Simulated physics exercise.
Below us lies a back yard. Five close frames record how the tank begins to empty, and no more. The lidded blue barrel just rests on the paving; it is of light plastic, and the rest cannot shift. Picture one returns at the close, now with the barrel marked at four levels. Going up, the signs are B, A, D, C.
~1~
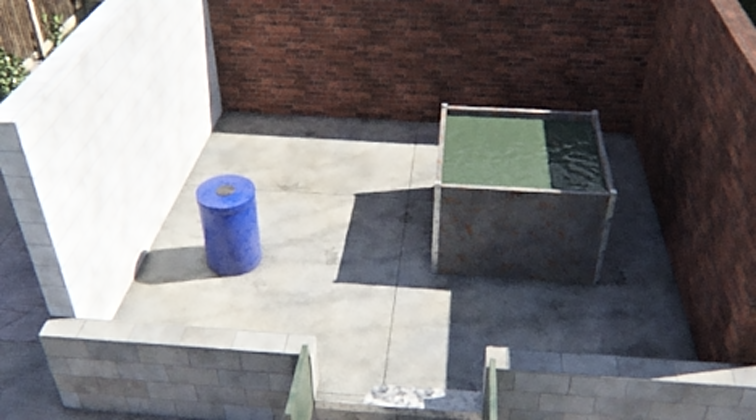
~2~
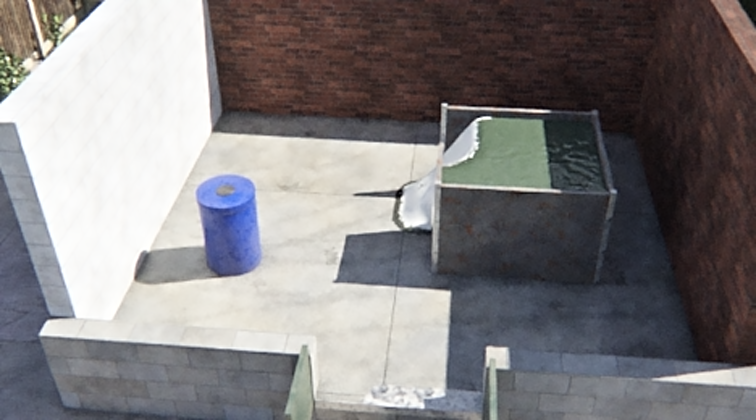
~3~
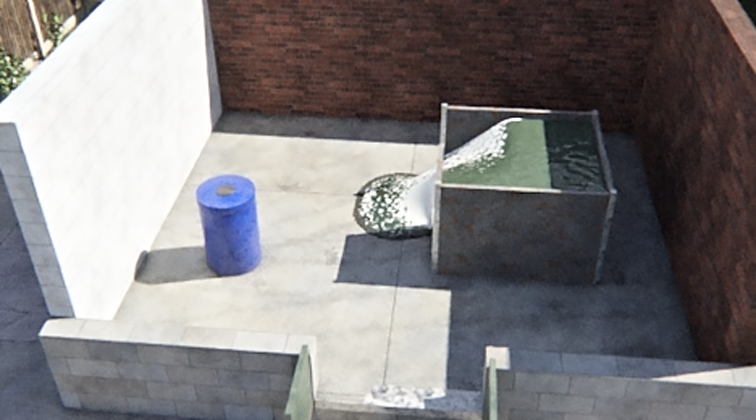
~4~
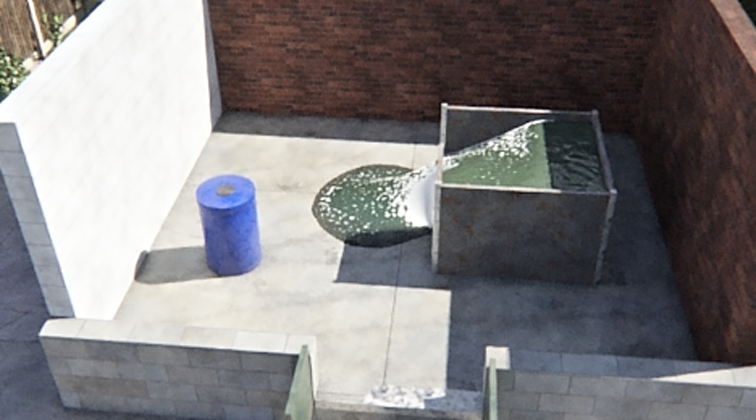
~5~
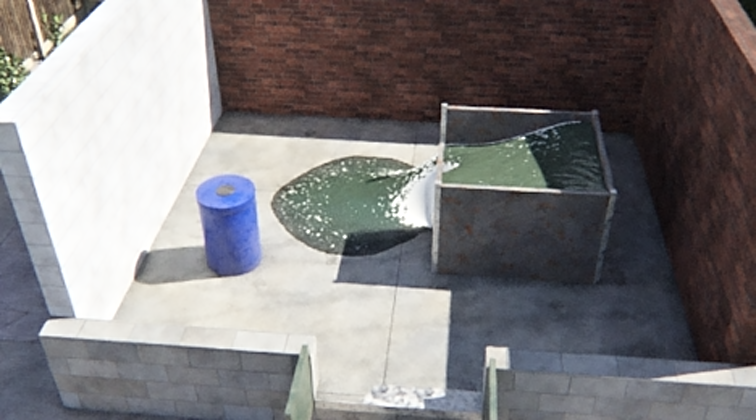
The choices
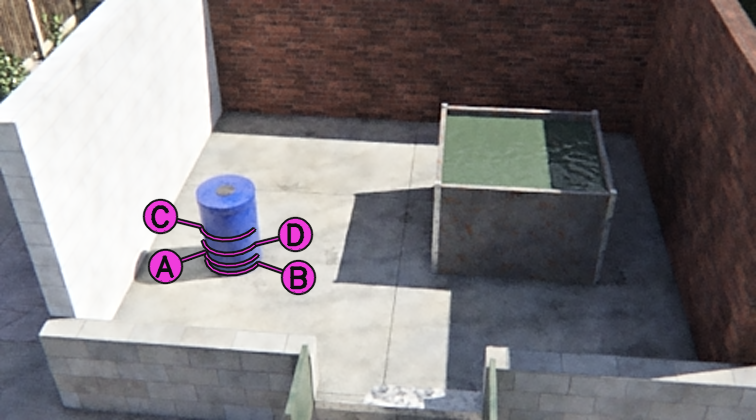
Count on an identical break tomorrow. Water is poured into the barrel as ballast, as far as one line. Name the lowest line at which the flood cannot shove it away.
It is D.
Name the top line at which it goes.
The answer is A.
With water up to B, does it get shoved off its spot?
Yes, that goes wrong.
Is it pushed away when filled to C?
No.
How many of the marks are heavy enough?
Two of the four.
On the marked copy, A at (226, 265); B at (227, 273); C at (222, 239); D at (224, 254); from the bottom up B, A, D, C.
For line A, it is pushed about 4 times its own width away.
For line B, it is pushed about 7 times its own width away.
For line C, it does not move.
For line D, it does not move.
